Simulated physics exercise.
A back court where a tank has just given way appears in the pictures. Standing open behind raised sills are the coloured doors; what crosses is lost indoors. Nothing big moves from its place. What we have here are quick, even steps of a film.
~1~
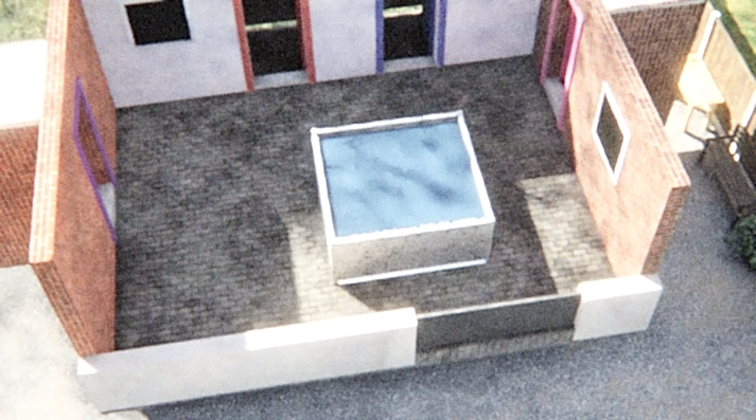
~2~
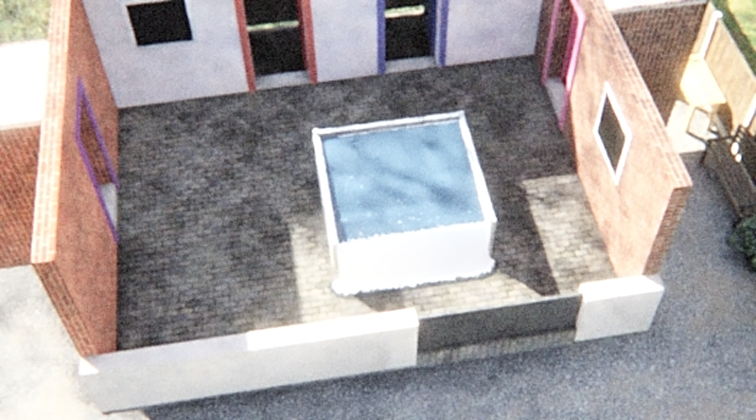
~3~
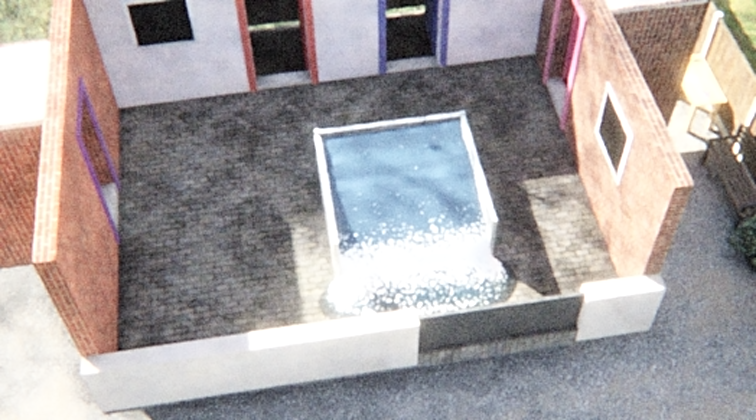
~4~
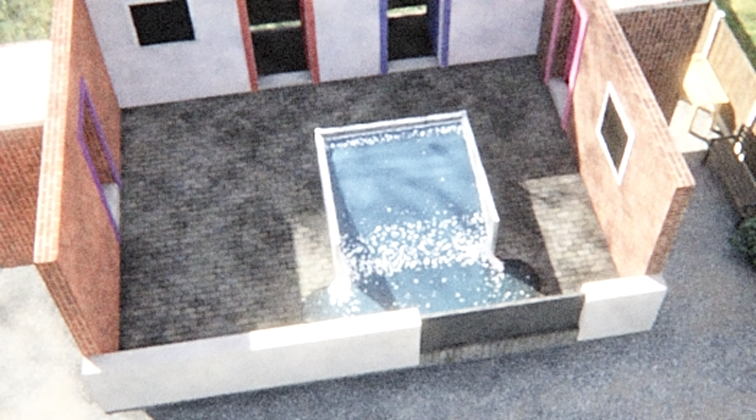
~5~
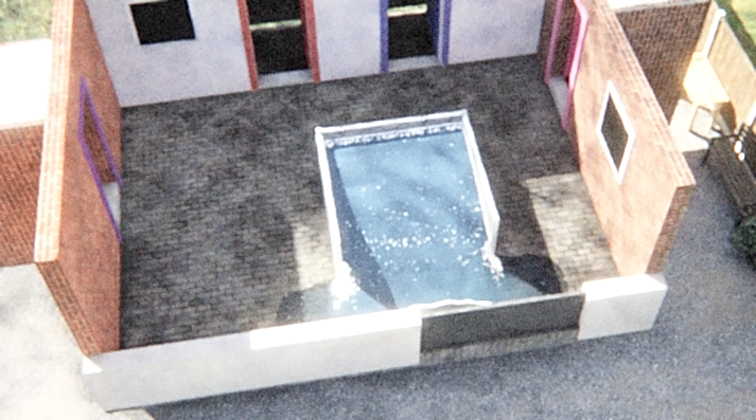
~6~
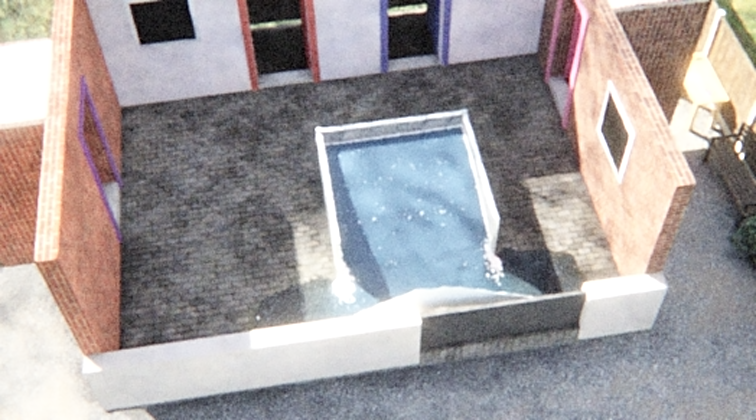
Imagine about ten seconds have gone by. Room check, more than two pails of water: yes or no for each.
Pink door, no; purple door, no; blue door, yes; red door, yes.
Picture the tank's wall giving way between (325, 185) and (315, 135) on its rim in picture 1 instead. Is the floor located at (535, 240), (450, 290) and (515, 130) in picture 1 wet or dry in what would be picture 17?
Sequence: Spared / spared / spared.
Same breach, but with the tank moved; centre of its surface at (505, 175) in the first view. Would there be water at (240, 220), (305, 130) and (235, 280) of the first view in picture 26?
Check in sequence: Soaked through, still parched, soaked through.
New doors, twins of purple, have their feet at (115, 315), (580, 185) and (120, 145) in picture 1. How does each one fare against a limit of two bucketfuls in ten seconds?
Result, in listed order - beats the mark, misses the mark, misses the mark.
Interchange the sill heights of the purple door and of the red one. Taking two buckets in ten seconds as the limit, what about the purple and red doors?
I expect the purple door tops the limit while the red one remains below.
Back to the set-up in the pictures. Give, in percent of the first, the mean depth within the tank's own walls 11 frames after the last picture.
Close to 28 %.
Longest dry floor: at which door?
My answer: The one in red.
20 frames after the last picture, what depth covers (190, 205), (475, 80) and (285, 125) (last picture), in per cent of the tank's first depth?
The three come to near 8, 8 and 0 per cent respectively.
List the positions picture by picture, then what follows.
In the first picture, the water tank at (399, 178) is whole and still.
In the second picture, water pours out at (413, 258) and has run to (493, 262).
In the third picture, water pours out at (414, 258) and has run to (510, 285).
In the fourth picture, water pours out at (415, 260) and has run to a hidden place.
In the fifth picture, water pours out at (416, 259) and has run to a hidden place.
In the sixth picture, the front is at a hidden place, out from the gap at (416, 259).
A moment on, water covers 25 % of the floor; the pink door not reached, the purple door not reached, the blue door not reached, the red door not reached.
Next, water covers 40 % of the floor; the pink door not reached, the purple door wet at the sill, nothing in, the blue door not reached, the red door not reached.
Then, water covers 70 % of the floor; the pink door wet at the sill, nothing in, the purple door wet at the sill, nothing in, the blue door under two buckets in, the red door not reached.
Later, water covers 95 % of the floor; the pink door wet at the sill, nothing in, the purple door wet at the sill, nothing in, the blue door far over two buckets in, the red door over two buckets in.
In the end, water covers 100 % of the floor; the pink door wet at the sill, nothing in, the purple door wet at the sill, nothing in, the blue door far over two buckets in, the red door far over two buckets in.
